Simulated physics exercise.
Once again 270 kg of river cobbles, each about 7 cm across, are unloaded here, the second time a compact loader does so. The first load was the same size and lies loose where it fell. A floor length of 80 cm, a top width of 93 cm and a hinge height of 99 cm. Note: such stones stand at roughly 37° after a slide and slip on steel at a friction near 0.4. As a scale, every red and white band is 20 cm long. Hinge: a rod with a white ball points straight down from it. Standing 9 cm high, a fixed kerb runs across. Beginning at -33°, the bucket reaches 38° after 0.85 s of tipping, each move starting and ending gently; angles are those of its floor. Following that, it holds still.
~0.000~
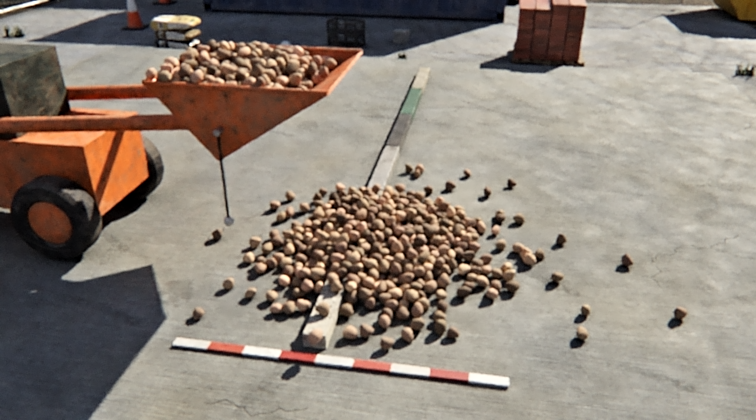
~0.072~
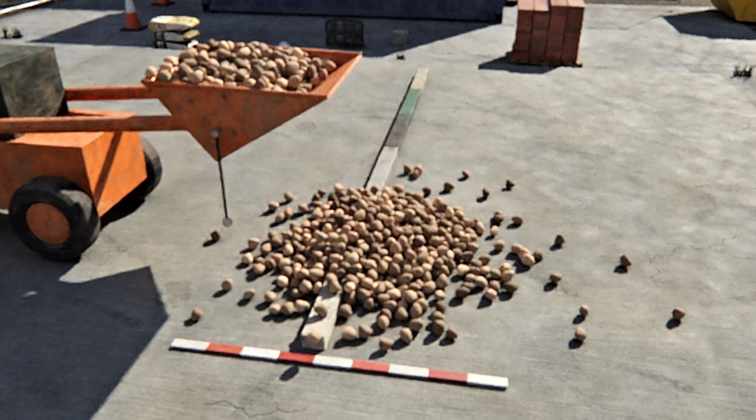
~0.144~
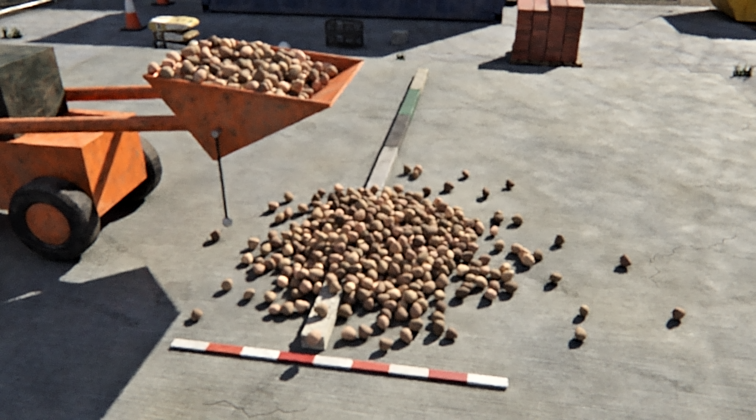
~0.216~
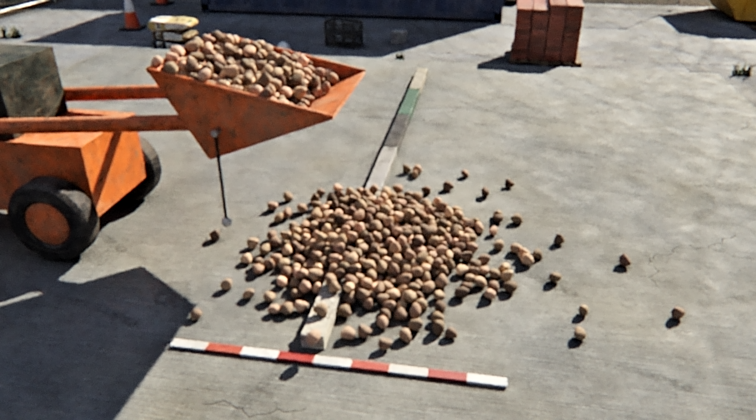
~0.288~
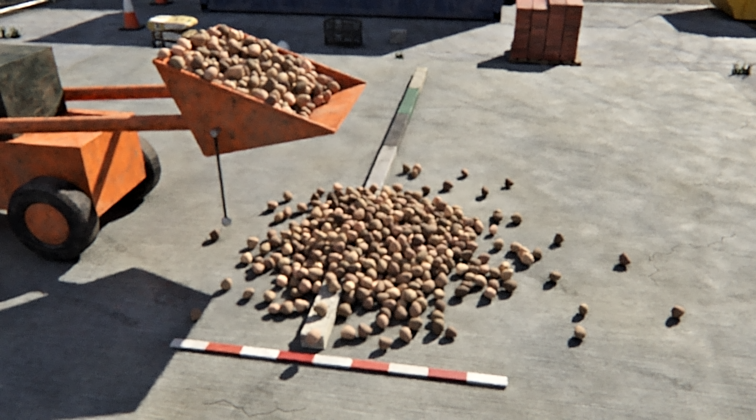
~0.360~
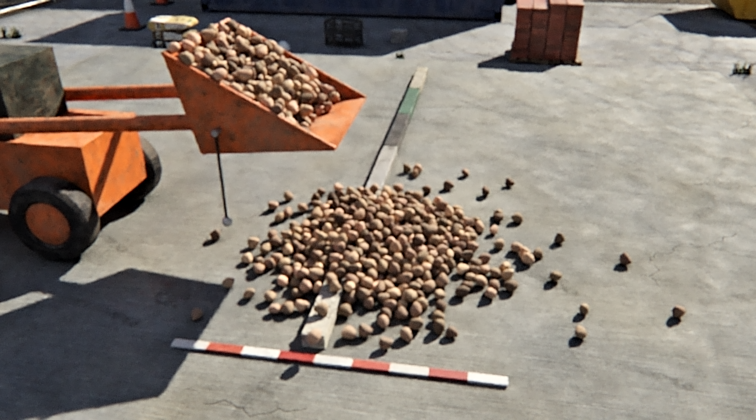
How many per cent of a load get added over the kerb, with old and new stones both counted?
67 %.
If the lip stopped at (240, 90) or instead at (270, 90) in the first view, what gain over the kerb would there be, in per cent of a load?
The first would add some 5 per cent and the second some 15 per cent.
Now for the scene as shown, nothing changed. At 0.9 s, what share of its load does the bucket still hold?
Roughly 70 per cent is still inside.
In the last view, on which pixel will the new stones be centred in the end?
Near (379, 230).
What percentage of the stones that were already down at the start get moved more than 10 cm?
Some 15 percent, give or take.
After 0.6 s the floor is at 27°; in per cent of one load, 100 in the bucket, 36 on this side of the kerb, 64 over the kerb; the foremost stones are at (579, 278).
After 0.9 s the floor is at 38°; in per cent of one load, 70 in the bucket, 63 on this side of the kerb, 68 over the kerb; the foremost stones are at (579, 278).
After 1.3 s the floor is at 38°; in per cent of one load, 17 in the bucket, 73 on this side of the kerb, 110 over the kerb; the foremost stones are at (579, 278).
After 3.7 s the floor is at 38°; in per cent of one load, 0 in the bucket, 69 on this side of the kerb, 131 over the kerb; the foremost stones are at (590, 291). Net gain over the kerb, 67.
